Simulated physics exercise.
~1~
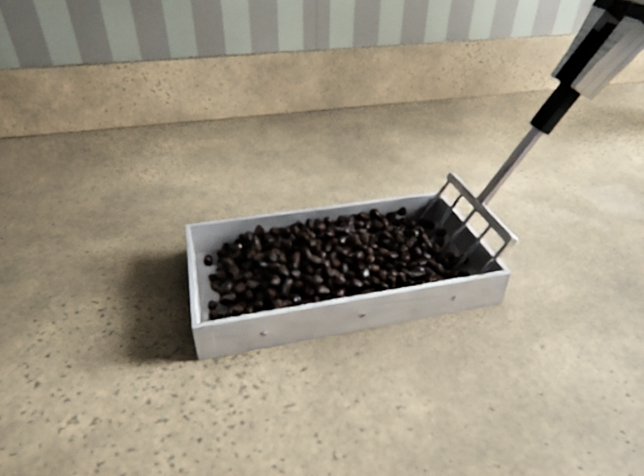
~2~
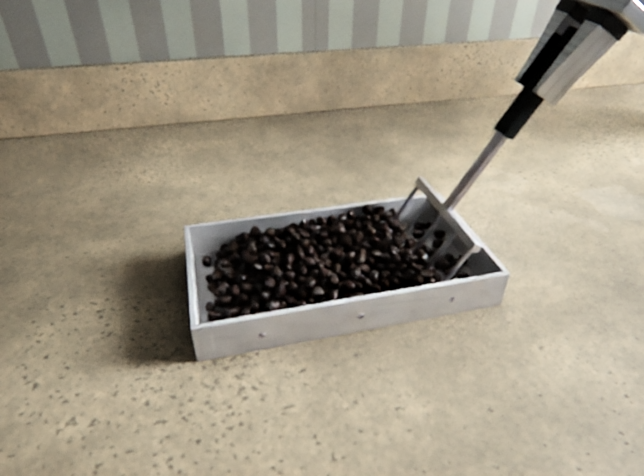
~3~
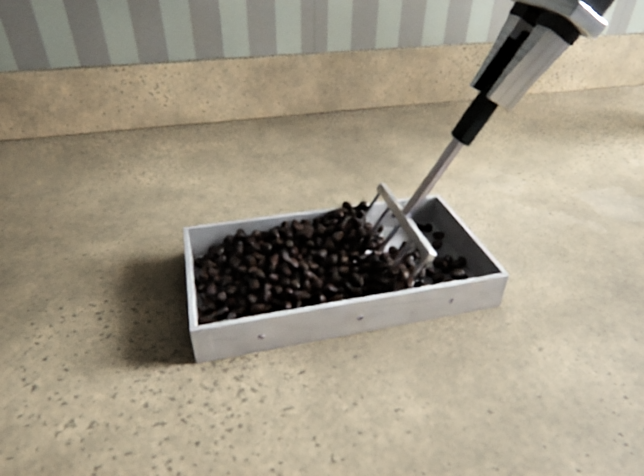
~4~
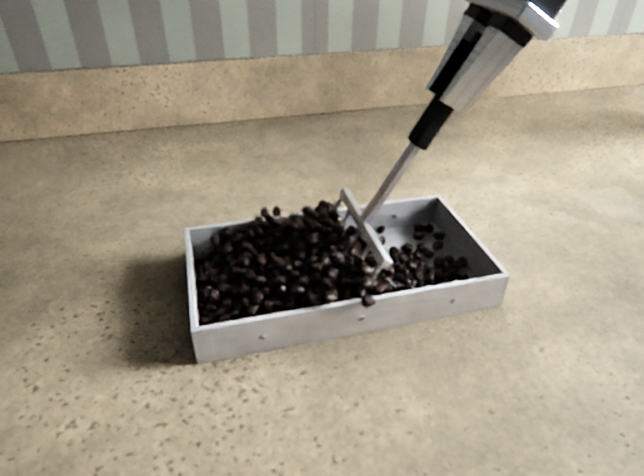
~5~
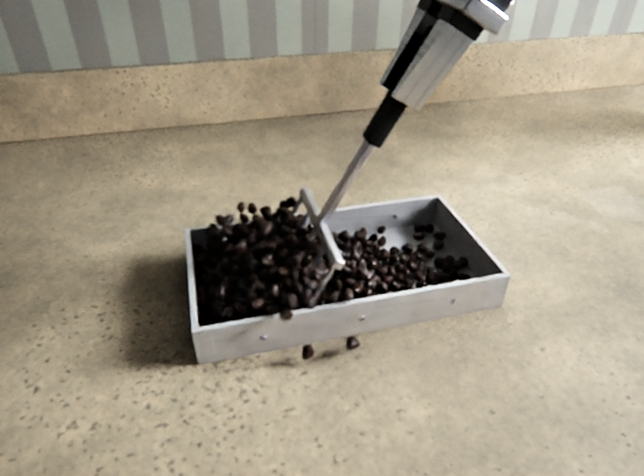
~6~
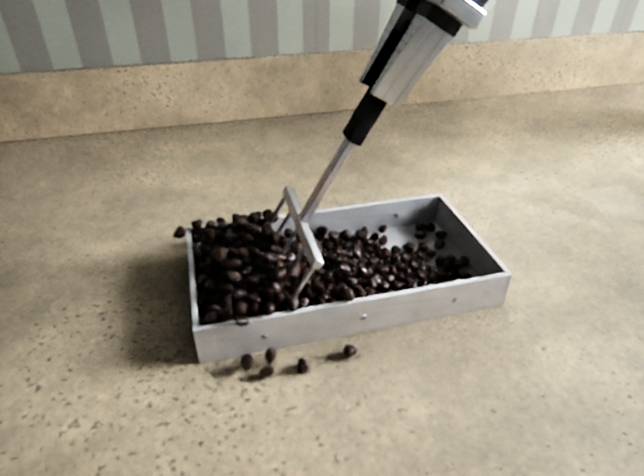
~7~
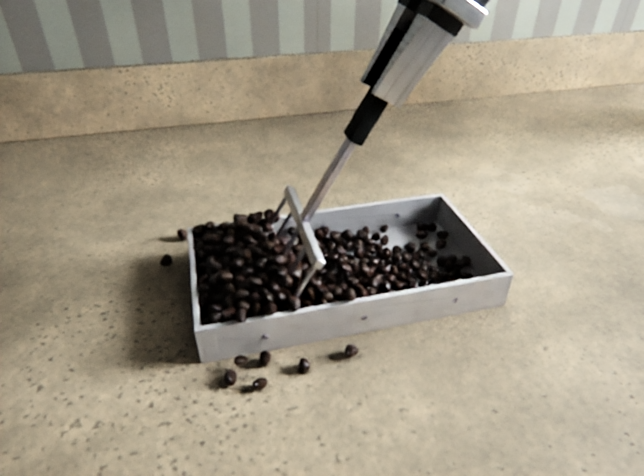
On a speckled countertop, a fork-like rake held by a robotic arm drags dark beans leftward through a shallow grey tray, piling them up until several spill over the edges, then stops with most beans still inside and a few lying on the surface outside.
